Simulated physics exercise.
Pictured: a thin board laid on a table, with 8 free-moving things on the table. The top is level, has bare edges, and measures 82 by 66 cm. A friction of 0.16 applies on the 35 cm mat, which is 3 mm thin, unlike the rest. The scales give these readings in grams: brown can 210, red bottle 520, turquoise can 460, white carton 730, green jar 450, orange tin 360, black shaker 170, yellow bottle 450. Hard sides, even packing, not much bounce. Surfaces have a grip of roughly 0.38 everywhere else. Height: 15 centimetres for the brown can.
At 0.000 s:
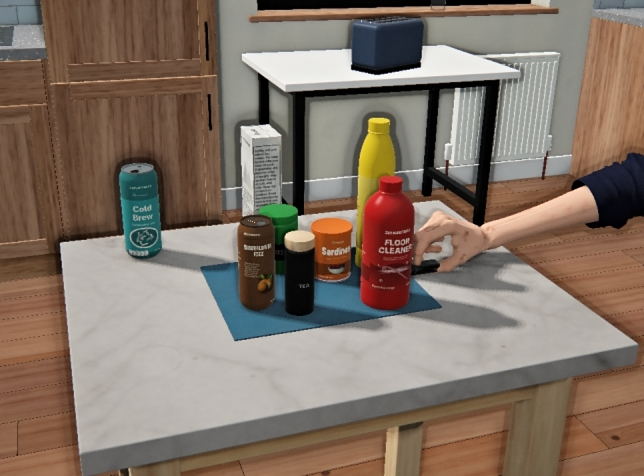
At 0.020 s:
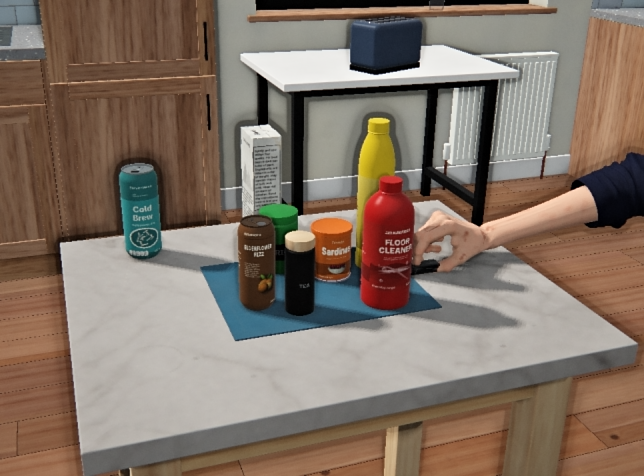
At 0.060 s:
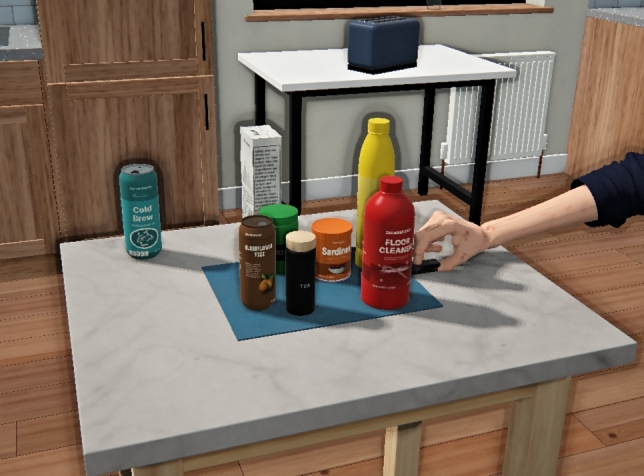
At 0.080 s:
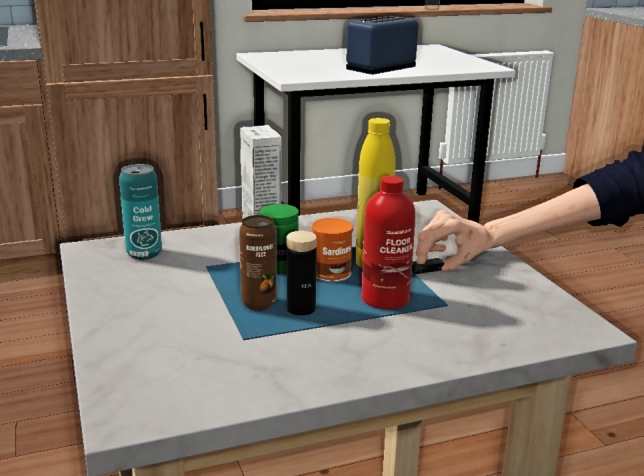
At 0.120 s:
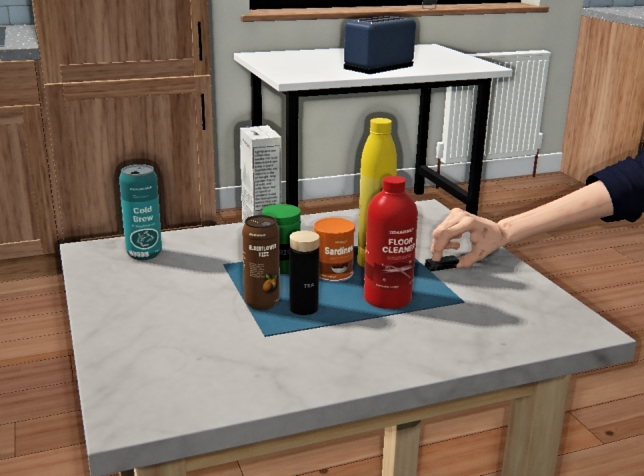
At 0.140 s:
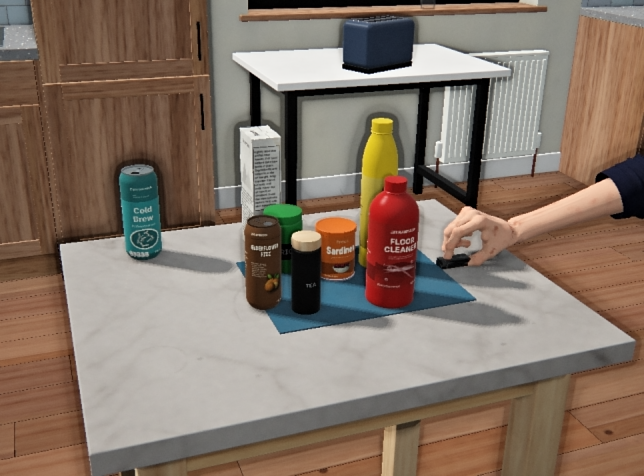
A blue mat slid a short way to the right across a marble-topped table as a hand drew it along, while the cans, bottles and other containers stayed almost where they were.
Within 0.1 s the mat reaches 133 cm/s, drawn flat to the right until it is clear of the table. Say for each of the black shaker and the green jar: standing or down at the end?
As I see it, the black shaker rides it out; the green jar rides it out.
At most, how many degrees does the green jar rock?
It tilts by around 2° at most.
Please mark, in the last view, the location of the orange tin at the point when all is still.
It ends up near (375, 245).
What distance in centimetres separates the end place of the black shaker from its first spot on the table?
I'd put it at about 3 centimetres.
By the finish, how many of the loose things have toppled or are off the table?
The number here is 1.
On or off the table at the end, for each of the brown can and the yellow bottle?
At the end the brown can stays inside the limits and the yellow bottle winds up past the limits.
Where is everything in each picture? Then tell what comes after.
The first picture shows mat out by 0 cm; black shaker (300, 274).
The second picture shows mat out by 0 cm; turquoise can (141, 212); white carton (261, 190).
The third picture shows mat out by 0 cm; orange tin (331, 250).
The fourth picture shows mat out by 1 cm; brown can (258, 264); red bottle (389, 241).
The fifth picture shows mat out by 4 cm; turquoise can (141, 213); white carton (261, 191).
The sixth picture shows mat out by 7 cm; black shaker (306, 273).
After 0.34 s, mat out by 33 cm; black shaker leaning 7° near (326, 270); green jar slid 4 cm near (301, 237); yellow bottle leaning 3°.
After 0.74 s, mat out by 81 cm; black shaker slid 3 cm near (320, 272); green jar slid 4 cm near (301, 238); yellow bottle leaning 49°.
After 1.14 s, mat out by 81 cm; yellow bottle now off the table; green jar slid 4 cm near (301, 238); black shaker slid 3 cm near (321, 272).
At rest (1.7 s), off the table and tipped over, yellow bottle; not toppled but over 6 cm from the start, red bottle and orange tin; the other 5 in place, give or take 6 cm. Seen from the same camera at the end, black shaker near (321, 272), green jar near (301, 238).
